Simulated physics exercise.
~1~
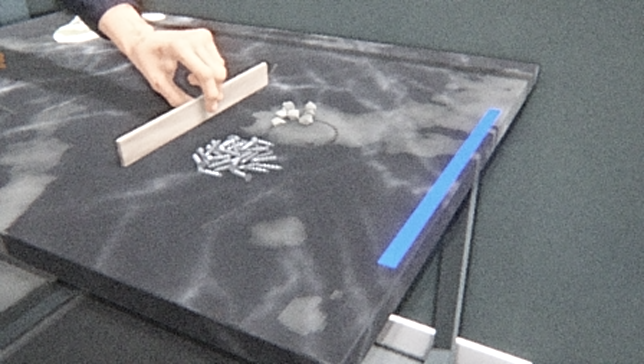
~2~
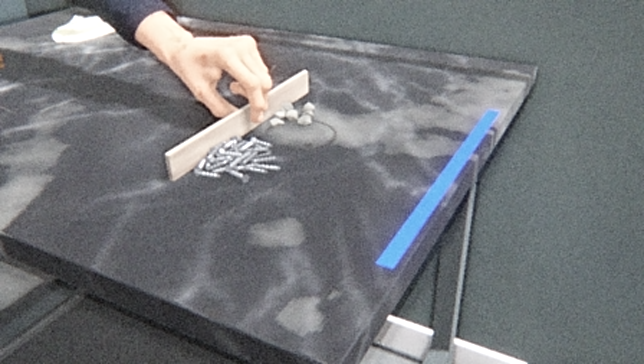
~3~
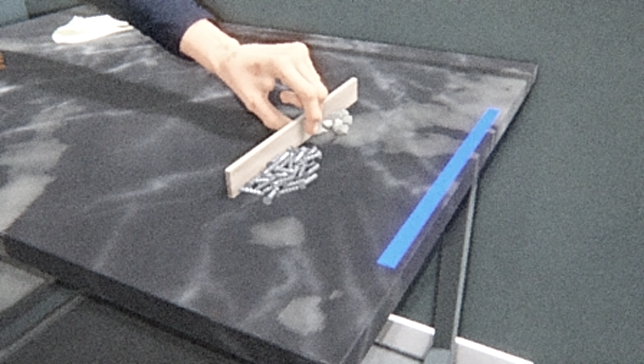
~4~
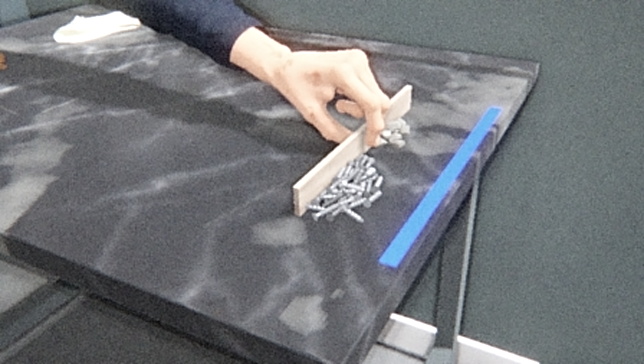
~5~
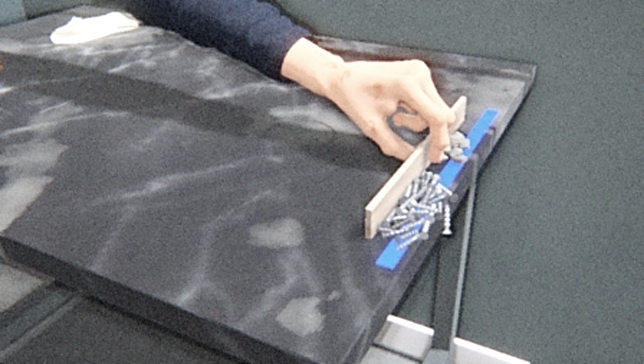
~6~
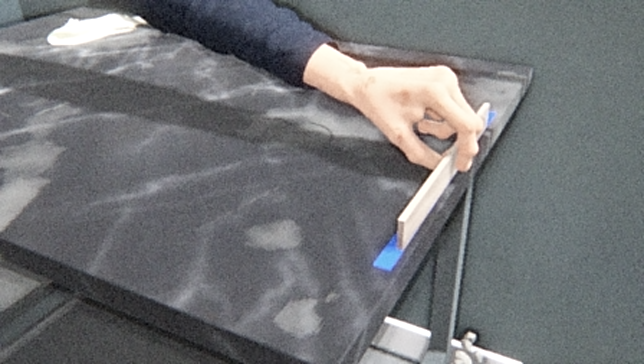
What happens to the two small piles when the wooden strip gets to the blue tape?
Both piles go over the edge of the table, the nearer heap of screw-like pieces as well as the smaller one farther back.
A hand slides a wooden strip to the blue tape, pushing two small piles off the table.
